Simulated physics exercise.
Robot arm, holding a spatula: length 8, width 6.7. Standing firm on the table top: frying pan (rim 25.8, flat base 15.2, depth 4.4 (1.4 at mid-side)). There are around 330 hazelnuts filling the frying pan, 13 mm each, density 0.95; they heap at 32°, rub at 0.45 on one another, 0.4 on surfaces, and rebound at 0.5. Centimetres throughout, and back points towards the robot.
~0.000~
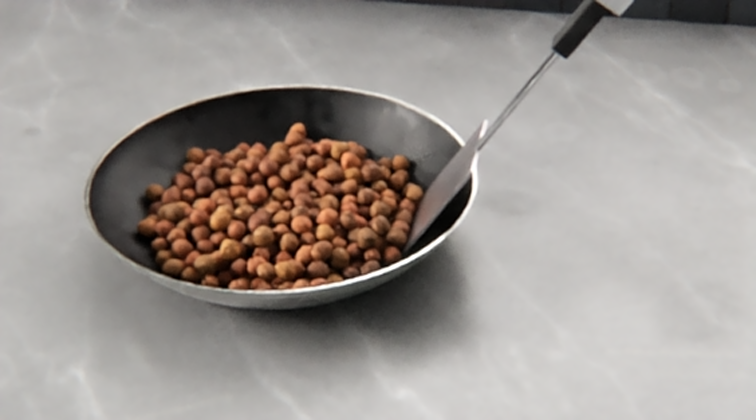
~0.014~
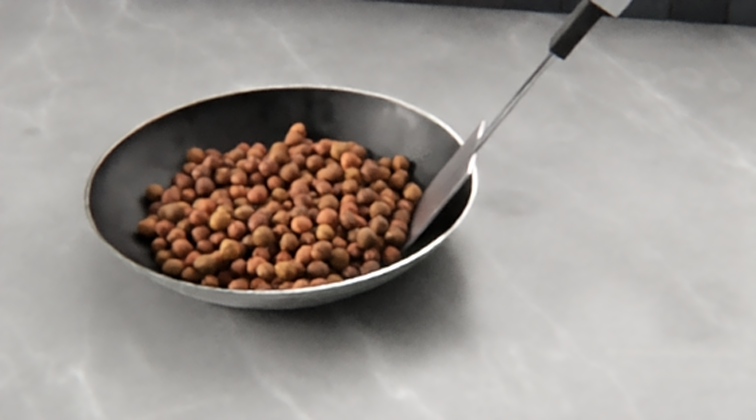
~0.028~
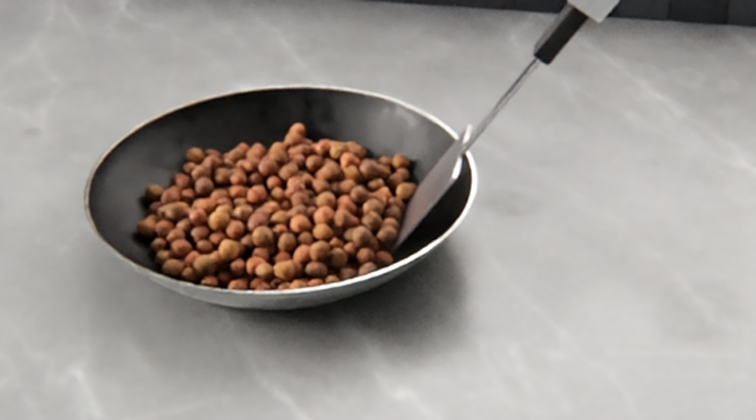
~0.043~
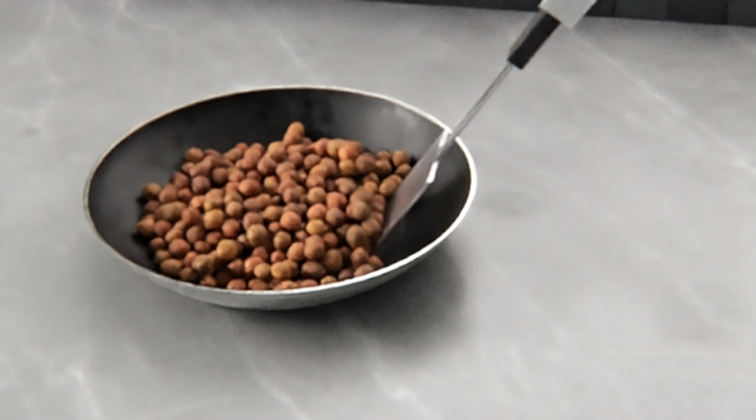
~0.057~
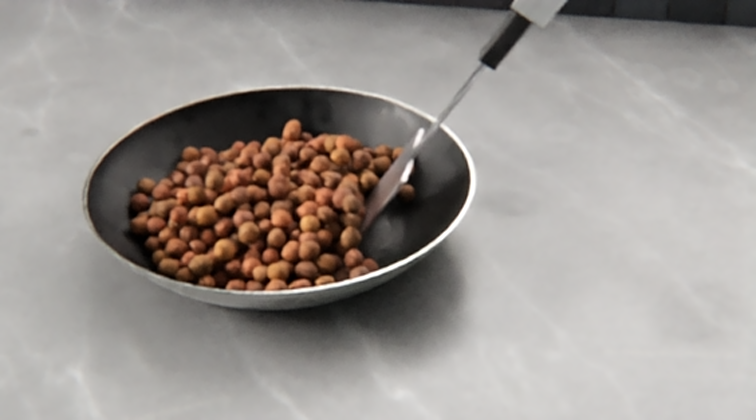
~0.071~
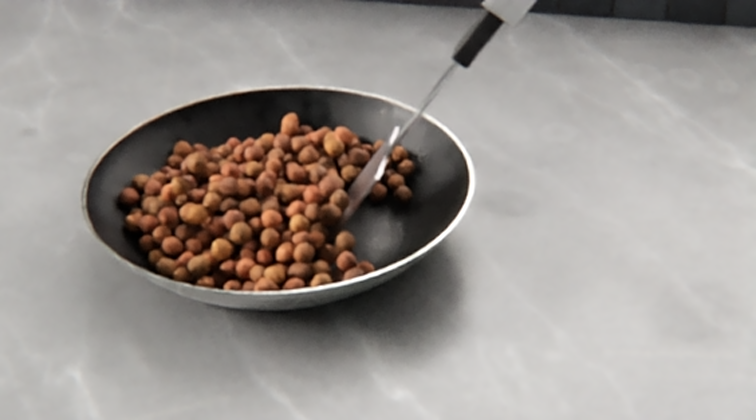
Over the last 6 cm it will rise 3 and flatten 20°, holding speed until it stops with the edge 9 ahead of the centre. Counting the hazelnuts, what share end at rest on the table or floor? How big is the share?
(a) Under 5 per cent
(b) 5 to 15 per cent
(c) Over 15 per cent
Over 15 per cent (c).
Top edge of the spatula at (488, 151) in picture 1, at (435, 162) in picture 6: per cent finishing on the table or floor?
Some 15 per cent.
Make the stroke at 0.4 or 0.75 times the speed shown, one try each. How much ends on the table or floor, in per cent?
Estimates in order: 10 per cent, 25 per cent.
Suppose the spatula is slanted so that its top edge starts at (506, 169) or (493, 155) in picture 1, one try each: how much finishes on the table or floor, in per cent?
I'd say near 25 per cent for the first and near 30 per cent for the second.
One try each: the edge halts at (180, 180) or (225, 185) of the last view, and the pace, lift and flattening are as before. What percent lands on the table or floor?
About 15 and 5 per cent.
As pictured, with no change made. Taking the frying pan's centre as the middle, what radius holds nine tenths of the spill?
The distance is roughly 55 cm.
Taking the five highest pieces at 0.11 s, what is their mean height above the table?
Roughly 7 cm above the table.
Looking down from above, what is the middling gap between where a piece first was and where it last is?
Distance: Near 4 cm.
After 0.11 s, sloping 57°, highest piece 8 above the table; 329 in the frying pan.
After 0.14 s, sloping 51°, highest piece 9 above the table; 328 in the frying pan, 1 on the blade or in flight.
After 0.36 s, sloping 37°, highest piece 18 above the table; 228 in the frying pan, 56 on the table or floor, 45 on the blade or in flight.
After 1.41 s, sloping 37°, highest piece 5 above the table; 228 in the frying pan, 101 on the table or floor.
At rest, 228 in the frying pan, 101 on the table or floor. That is 31 % on the table or floor.
